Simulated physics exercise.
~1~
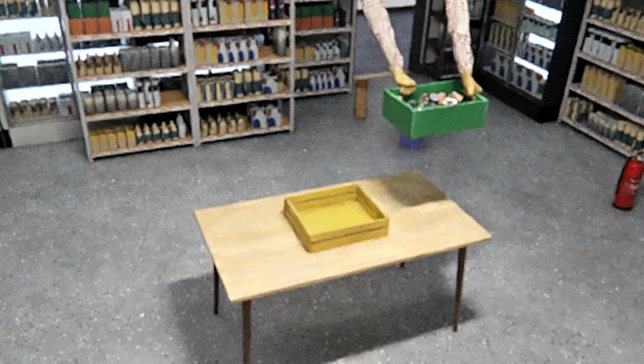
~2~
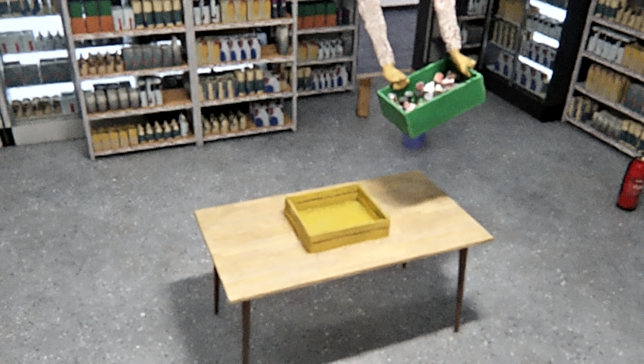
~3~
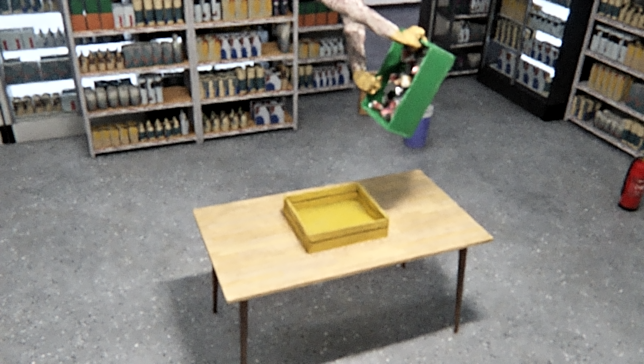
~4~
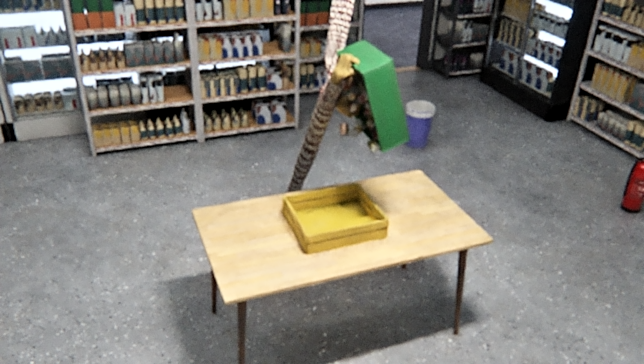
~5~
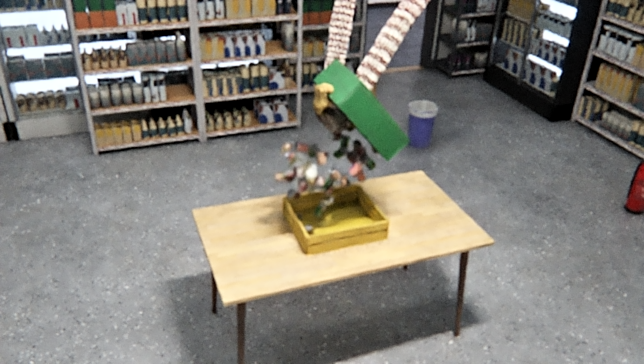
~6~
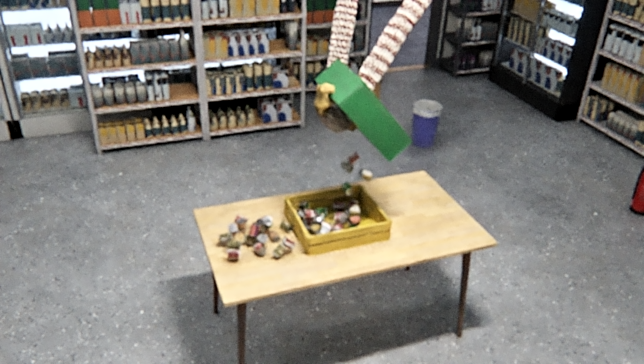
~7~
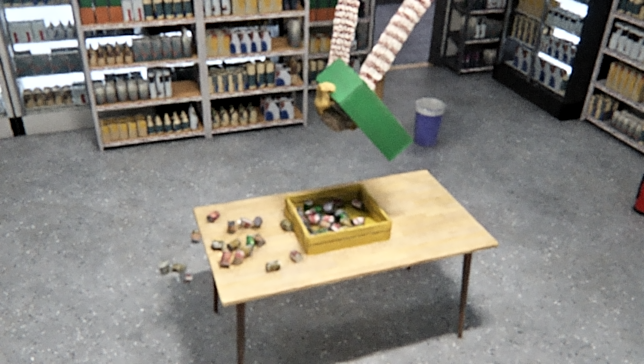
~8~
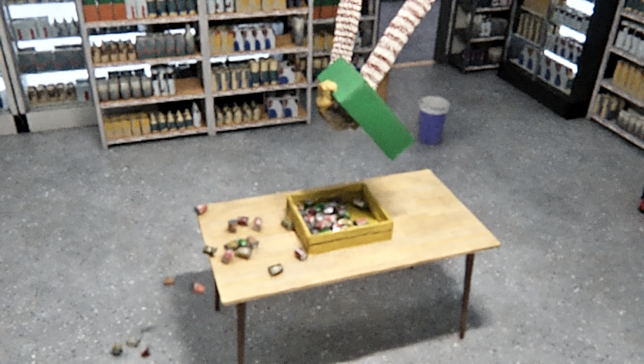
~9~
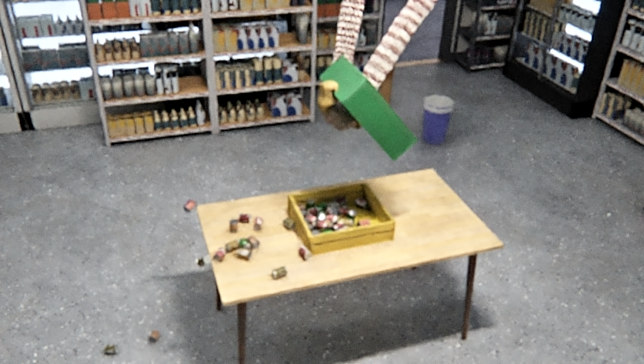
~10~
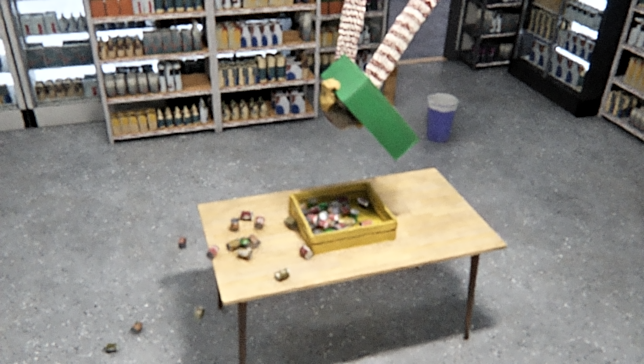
In a shop-like room with grey flooring and shelves of bottles along the back, seen from above at an angle, a shallow yellow basket sits on a light wooden table. Behind it, a worker's gloved hands hold up a green tote full of small tins, with a blue bin beyond. The hands tip the tote steeply leftward until its open side faces down over the basket. The tins pour out, many landing in the basket while others scatter across the table's left side. Several roll off onto the floor. The tote stays tilted, the basket holding most of the tins.
